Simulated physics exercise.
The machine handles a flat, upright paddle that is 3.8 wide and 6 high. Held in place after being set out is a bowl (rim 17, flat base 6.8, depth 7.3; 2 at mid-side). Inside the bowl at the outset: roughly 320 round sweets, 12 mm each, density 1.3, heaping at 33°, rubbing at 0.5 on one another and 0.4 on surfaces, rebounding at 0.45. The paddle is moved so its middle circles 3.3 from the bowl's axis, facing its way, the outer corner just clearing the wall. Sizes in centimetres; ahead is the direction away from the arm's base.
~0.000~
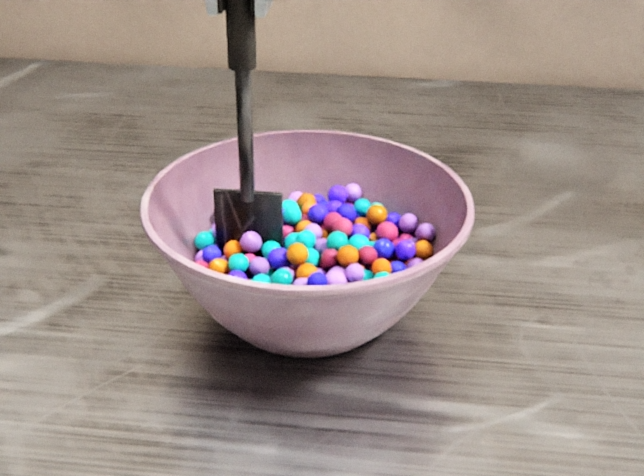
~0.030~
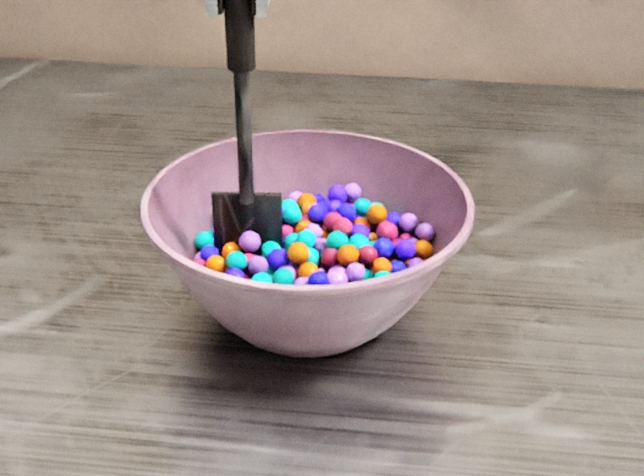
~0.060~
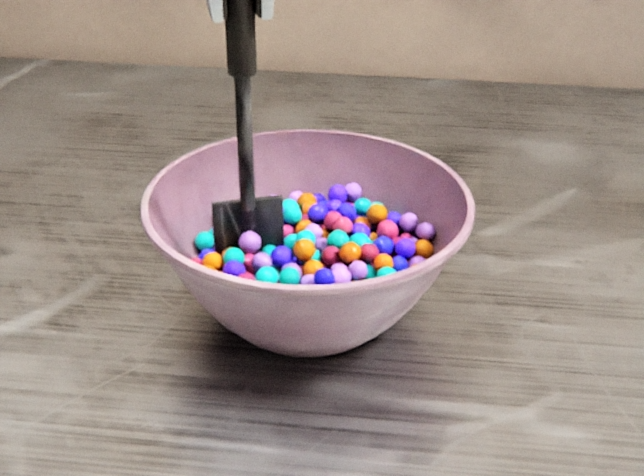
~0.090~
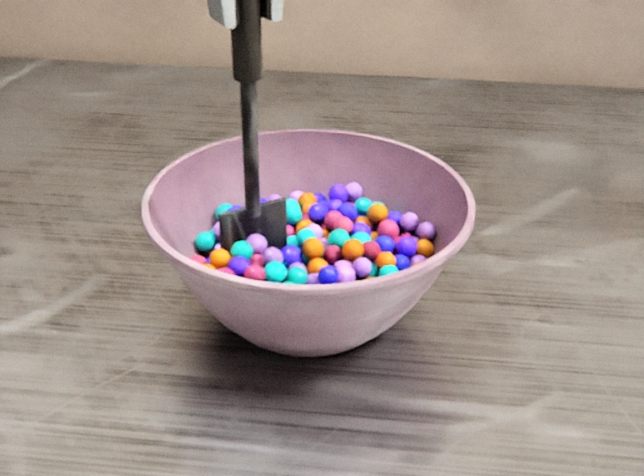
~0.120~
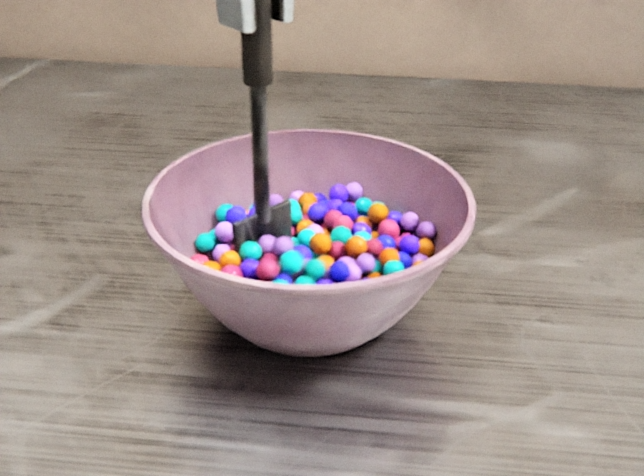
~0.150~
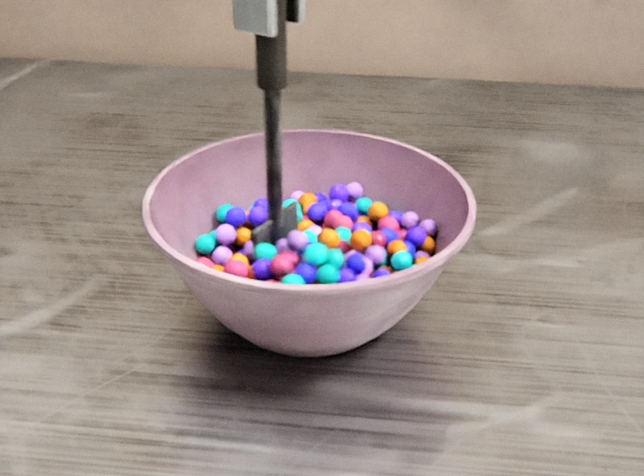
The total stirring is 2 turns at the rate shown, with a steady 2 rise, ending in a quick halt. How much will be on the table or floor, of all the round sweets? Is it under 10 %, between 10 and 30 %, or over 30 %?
Under 10 %.
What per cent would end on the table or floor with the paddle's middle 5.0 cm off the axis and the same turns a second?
Near 5 %.
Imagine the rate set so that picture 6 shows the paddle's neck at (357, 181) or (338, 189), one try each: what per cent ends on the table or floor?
Around 30 and 25 percent, in that order.
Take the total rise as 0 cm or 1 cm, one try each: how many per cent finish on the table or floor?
Close to 10 and 5 percent, in that order.
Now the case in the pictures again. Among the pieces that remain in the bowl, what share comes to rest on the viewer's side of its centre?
I'd say around 55 per cent.
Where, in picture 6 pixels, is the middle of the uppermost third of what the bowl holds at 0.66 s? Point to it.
I'd point to somewhere close to (227, 212).
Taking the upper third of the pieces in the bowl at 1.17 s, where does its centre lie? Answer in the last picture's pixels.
The centre is close to (347, 212).
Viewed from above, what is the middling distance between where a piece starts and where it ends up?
Some 7 cm.
After 0.66 s, 323° round, highest piece 9 above the table; 313 in the bowl, 9 on the table or floor.
After 1.17 s, 221° round, highest piece 9 above the table; 306 in the bowl, 16 on the table or floor.
After 1.63 s, 0° round, highest piece 7 above the table; 305 in the bowl, 17 on the table or floor.
After 2.33 s, 0° round, highest piece 7 above the table; 305 in the bowl, 17 on the table or floor.
In the end, 305 in the bowl, 17 on the table or floor. That is 5 % on the table or floor.
